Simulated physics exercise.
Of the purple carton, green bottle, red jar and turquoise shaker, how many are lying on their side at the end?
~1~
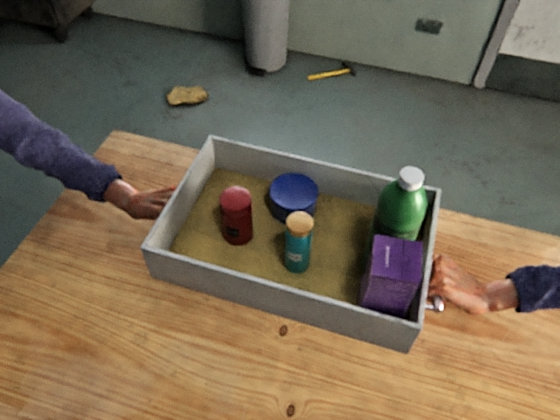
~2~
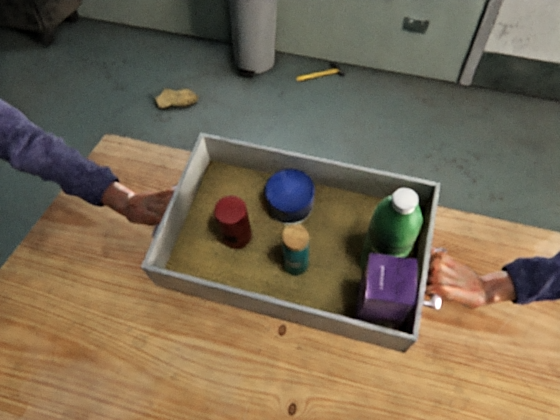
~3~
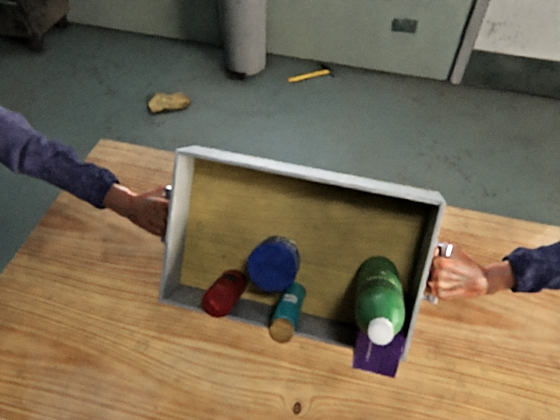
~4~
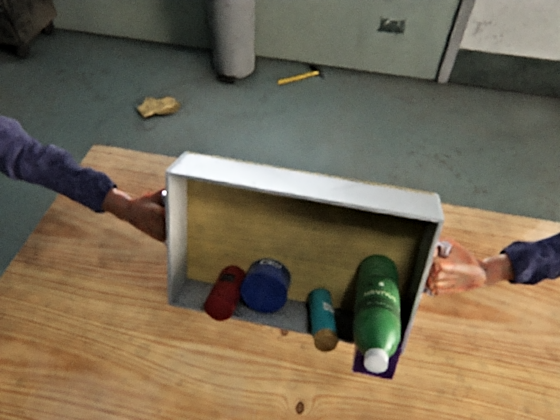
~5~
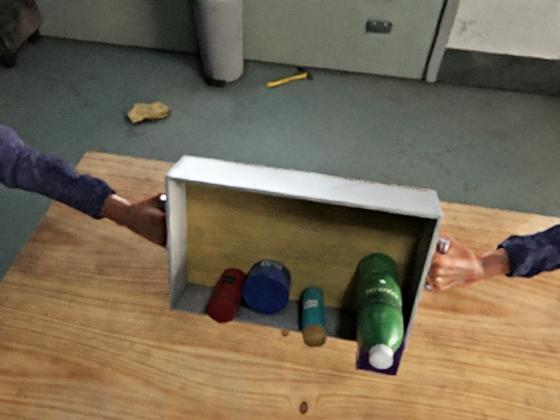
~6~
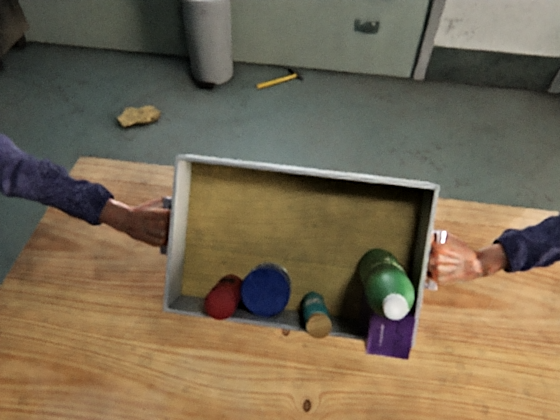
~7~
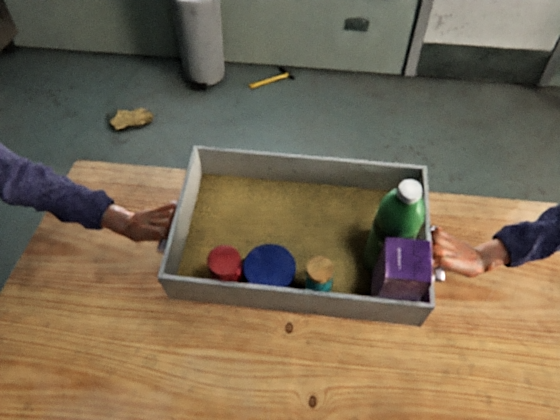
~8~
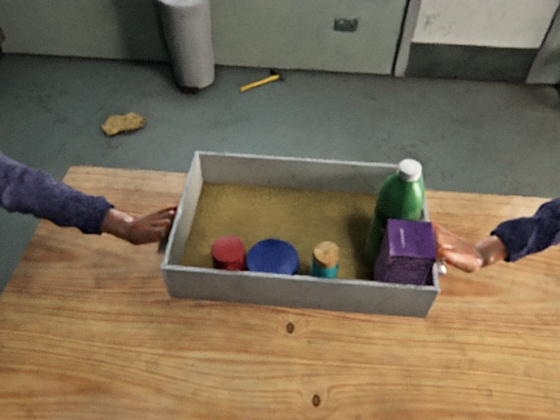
None of them are; all four are standing upright in the crate once it is level again.
Crate held by two hands tipping steeply towards the viewer, its jar, shaker and tub sliding to the near wall, then levelling.
